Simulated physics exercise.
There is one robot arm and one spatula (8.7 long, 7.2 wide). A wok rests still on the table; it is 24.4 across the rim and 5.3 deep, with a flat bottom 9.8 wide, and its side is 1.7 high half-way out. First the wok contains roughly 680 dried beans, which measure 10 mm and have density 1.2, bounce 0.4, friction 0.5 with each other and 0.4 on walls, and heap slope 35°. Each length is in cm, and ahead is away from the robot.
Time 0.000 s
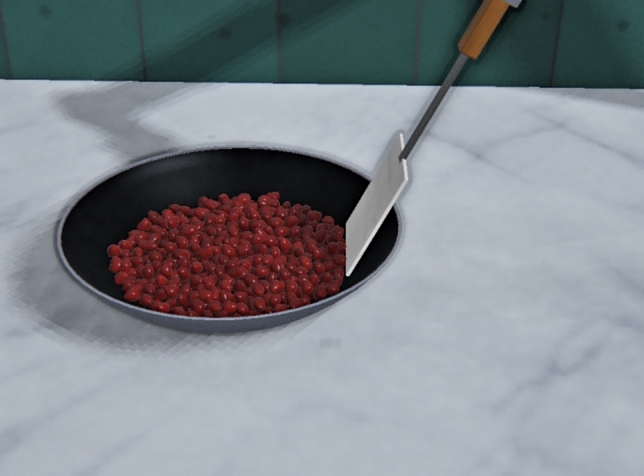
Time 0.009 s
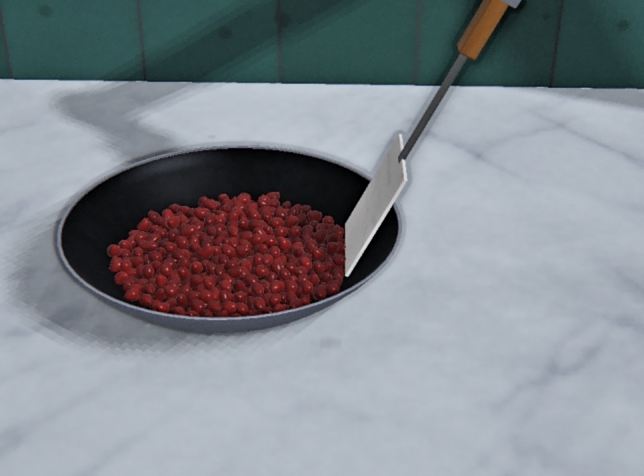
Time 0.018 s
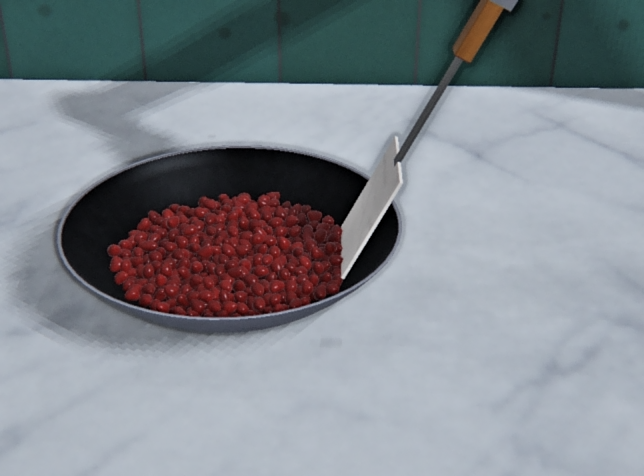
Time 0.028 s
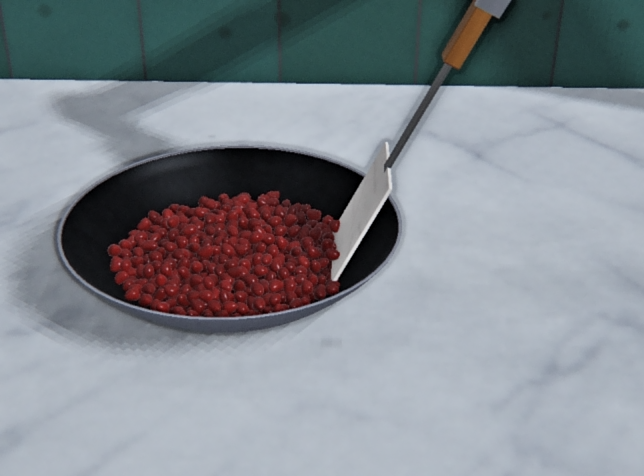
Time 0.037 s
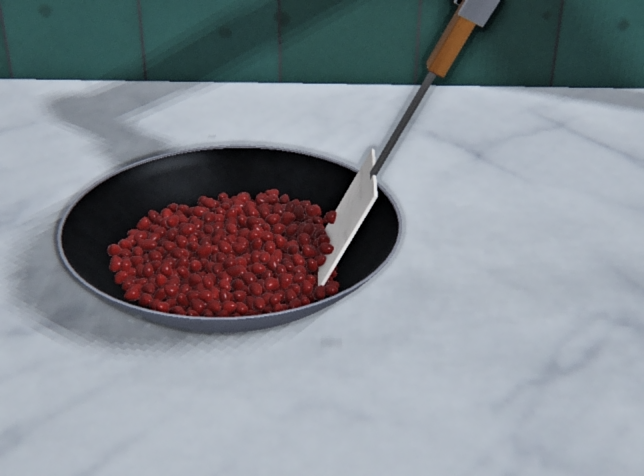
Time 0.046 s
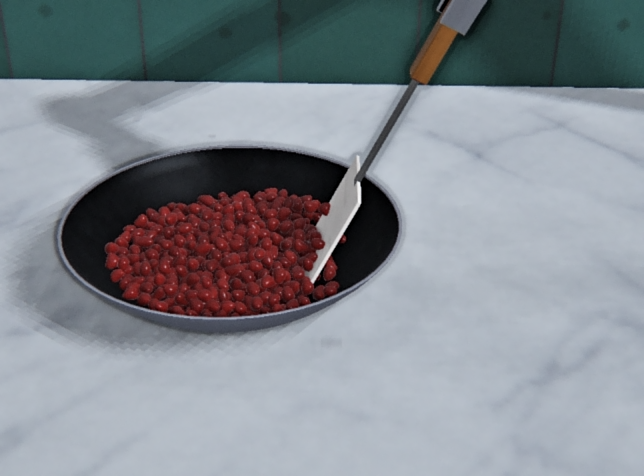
A spatula with a wooden handle rested at the right side of a black wok of dark red beans, then slid a short way left into the heap, nudging the nearest beans.
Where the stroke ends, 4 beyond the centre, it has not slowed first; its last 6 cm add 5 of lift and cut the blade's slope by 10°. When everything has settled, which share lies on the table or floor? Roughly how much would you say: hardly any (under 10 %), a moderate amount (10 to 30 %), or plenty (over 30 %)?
I'd say a moderate amount.
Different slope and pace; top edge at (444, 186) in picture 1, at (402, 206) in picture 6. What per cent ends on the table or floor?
Off the vessel, on the table or floor: Some 15 percent.
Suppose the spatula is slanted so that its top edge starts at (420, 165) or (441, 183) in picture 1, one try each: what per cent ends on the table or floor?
Some 20 and 20 per cent.
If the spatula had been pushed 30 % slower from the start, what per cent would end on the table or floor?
About 10 in a hundred.
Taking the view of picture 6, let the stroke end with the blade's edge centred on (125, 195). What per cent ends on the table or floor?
Around 40 percent ends on the table or floor.
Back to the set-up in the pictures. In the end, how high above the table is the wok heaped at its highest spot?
It reaches about 6.5 cm.
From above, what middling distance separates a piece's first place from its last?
5 cm.
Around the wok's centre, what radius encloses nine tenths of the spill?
Distance: Approx. 45 cm.
After 0.07 s, sloping 64°, highest piece 7 above the table; 683 in the wok.
After 0.09 s, sloping 60°, highest piece 8 above the table; 683 in the wok.
After 0.30 s, sloping 54°, highest piece 24 above the table; 544 in the wok, 105 on the table or floor, 34 on the blade or in flight.
After 1.35 s, sloping 54°, highest piece 6 above the table; 544 in the wok, 139 on the table or floor.
At rest, 544 in the wok, 139 on the table or floor. That is 20 % on the table or floor.
